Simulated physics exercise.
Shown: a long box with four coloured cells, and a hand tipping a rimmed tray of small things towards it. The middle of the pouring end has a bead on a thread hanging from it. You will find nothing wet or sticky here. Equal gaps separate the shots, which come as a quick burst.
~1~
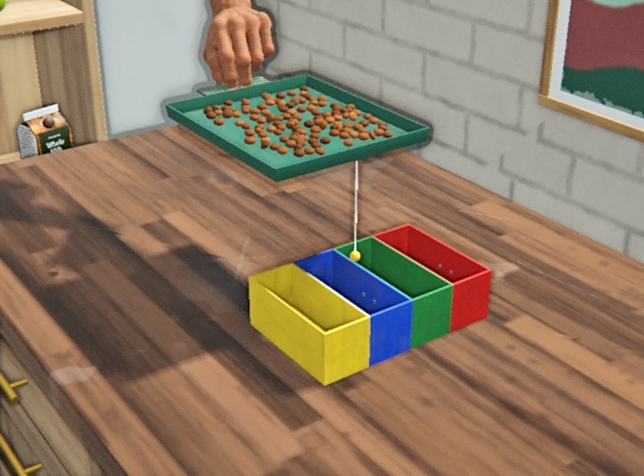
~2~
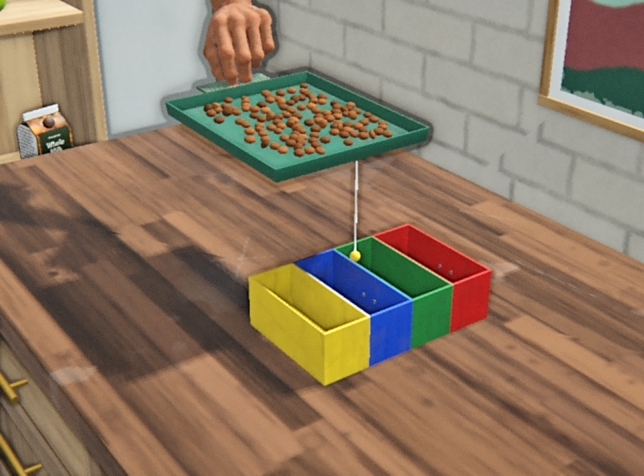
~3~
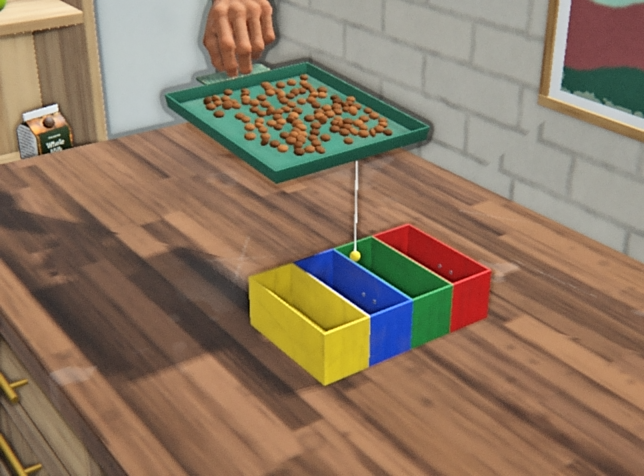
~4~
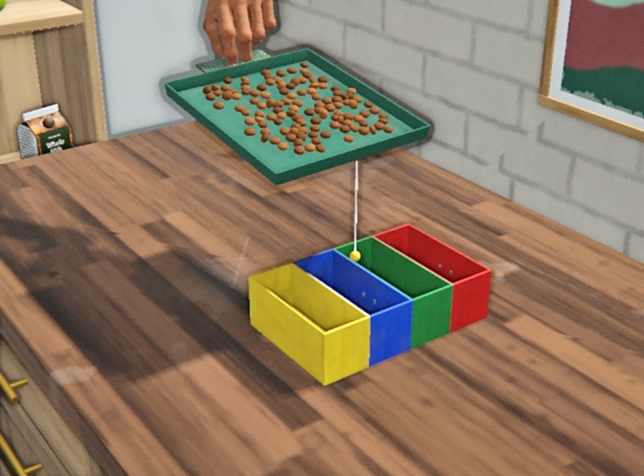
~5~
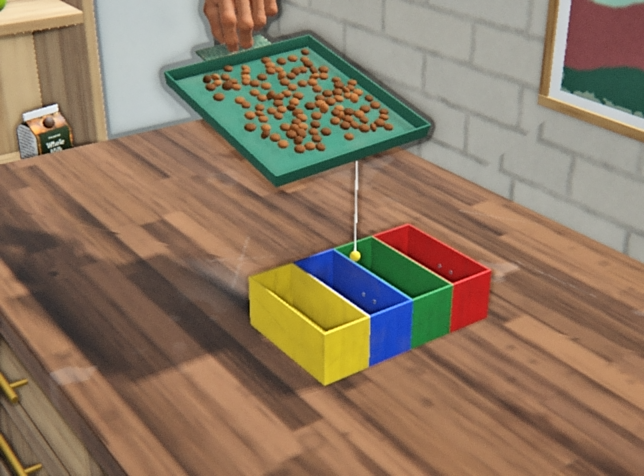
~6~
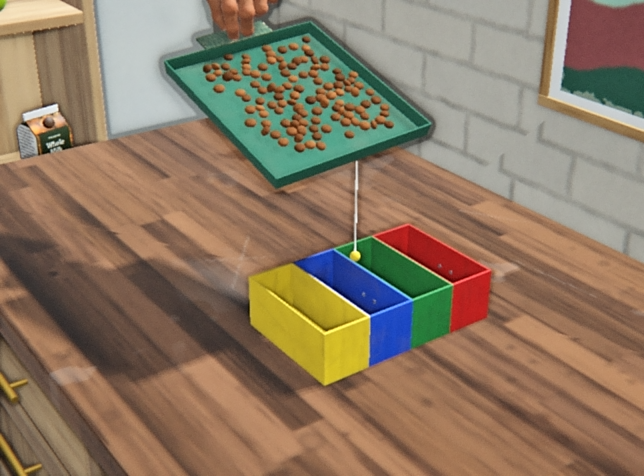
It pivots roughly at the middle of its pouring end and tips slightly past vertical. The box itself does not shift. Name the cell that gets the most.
Yellow.
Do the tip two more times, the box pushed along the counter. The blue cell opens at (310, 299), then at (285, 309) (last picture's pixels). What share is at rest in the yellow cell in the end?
Trial 1 about 10 %, trial 2 about 0 %.
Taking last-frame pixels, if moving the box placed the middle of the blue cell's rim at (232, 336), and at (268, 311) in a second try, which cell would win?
First try: That red cell; second try: That green cell.
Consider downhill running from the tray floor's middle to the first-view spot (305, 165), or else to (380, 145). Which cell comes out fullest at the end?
So the first one goes to that yellow cell and the second to red.
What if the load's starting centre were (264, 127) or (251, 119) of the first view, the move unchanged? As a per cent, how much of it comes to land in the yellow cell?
It would be roughly 60 per cent for the first and roughly 60 per cent for the second.
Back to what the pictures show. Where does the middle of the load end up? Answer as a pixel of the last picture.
Close to (329, 344) in the last view.
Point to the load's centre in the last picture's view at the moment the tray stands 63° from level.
The load is centred around (326, 144).
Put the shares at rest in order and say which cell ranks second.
Number two is blue.
Soon after the last picture, tray tipped steeply; nearly all on the tray; a stray few falling or outside the box.
A little later, tray tipped past a quarter turn; about a third on the tray; about a quarter in the yellow cell; a small part in the blue cell; about a quarter falling or outside the box.
Later still, tray tipped past a quarter turn; about half in the yellow cell; about a quarter in the blue cell; a small part in the green cell; a stray few in the red cell; a small part falling or outside the box.
At rest, tray tipped past a quarter turn; about half in the yellow cell; about a quarter in the blue cell; a small part in the green cell; a stray few in the red cell; a small part outside the box.
